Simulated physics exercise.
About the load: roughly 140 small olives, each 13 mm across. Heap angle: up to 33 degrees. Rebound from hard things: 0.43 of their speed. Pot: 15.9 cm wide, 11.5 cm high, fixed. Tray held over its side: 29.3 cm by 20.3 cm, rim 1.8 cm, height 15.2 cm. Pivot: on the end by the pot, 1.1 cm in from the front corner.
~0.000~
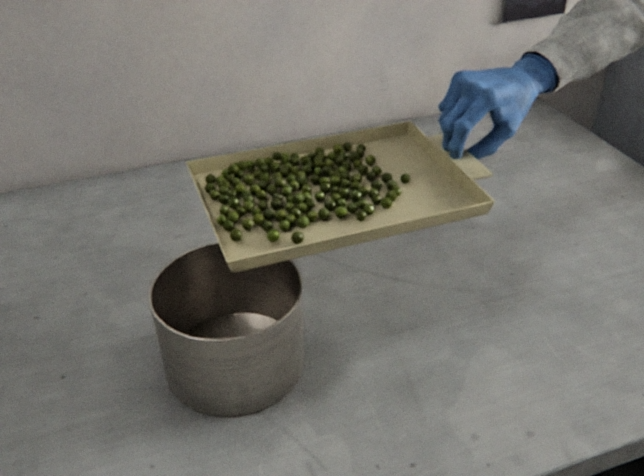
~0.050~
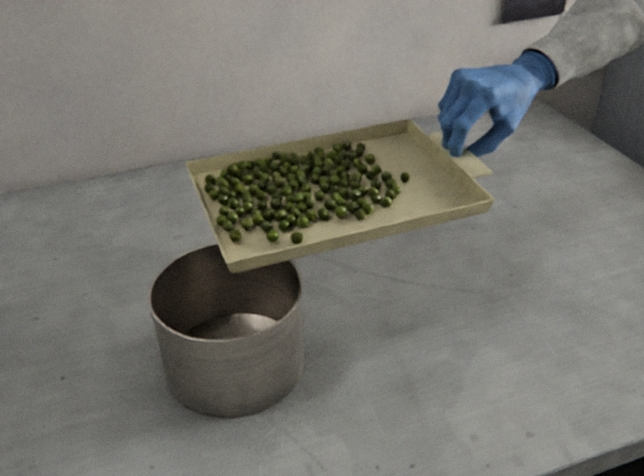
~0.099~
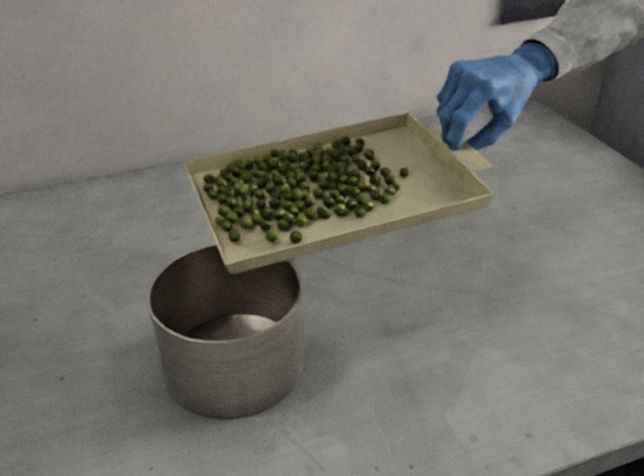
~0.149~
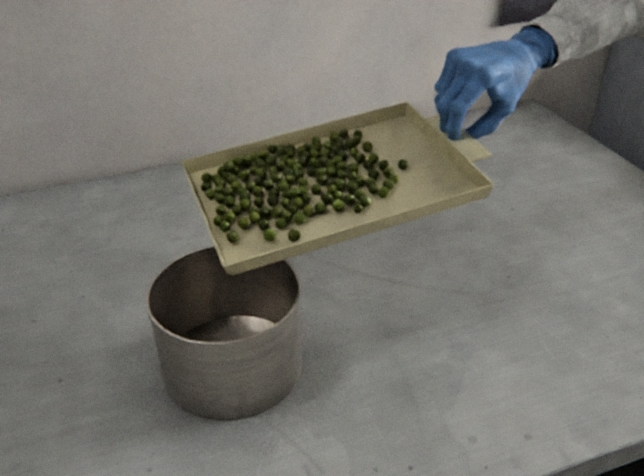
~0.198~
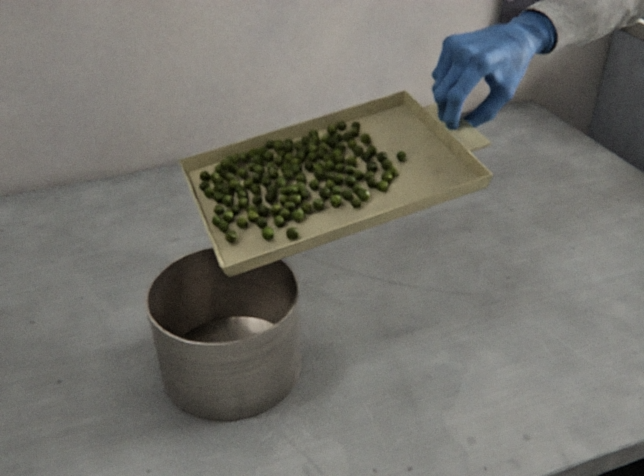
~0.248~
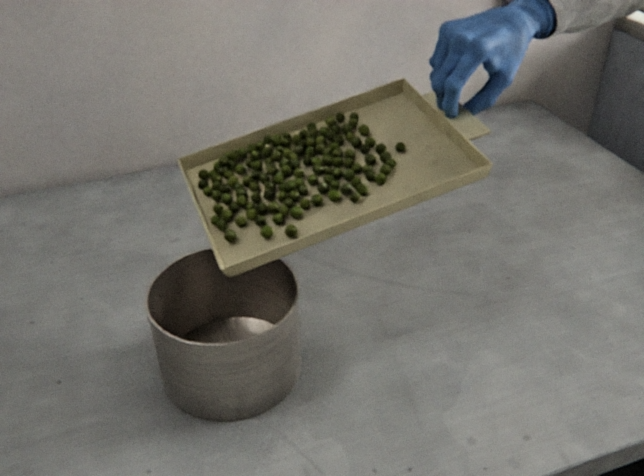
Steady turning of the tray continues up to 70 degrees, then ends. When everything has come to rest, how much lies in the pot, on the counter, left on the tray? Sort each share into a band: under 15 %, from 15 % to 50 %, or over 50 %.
Pot: Under 15 %; counter: Under 15 %; tray: Over 50 %.
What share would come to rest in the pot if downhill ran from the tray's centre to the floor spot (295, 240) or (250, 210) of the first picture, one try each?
Around 0 % for the first direction, around 0 % for the second.
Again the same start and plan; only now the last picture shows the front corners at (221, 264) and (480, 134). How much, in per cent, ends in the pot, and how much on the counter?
The pot gets 0 and the counter 0.
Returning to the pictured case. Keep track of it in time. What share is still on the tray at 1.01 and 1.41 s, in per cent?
I'd say roughly 100, then roughly 100.
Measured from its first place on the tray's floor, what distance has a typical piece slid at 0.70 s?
About 6 cm.
After 0.70 s, tilt 39 degrees; the tray holds 100 %, the pot 0 %.
After 1.01 s, tilt 58 degrees; the tray holds 100 %, the pot 0 %.
Then, at 1.41 s, tilt 70 degrees; the tray holds 100 %, the pot 0 %.
At rest (1.7 s), pot 0 %, counter 0 %, tray 100 %.
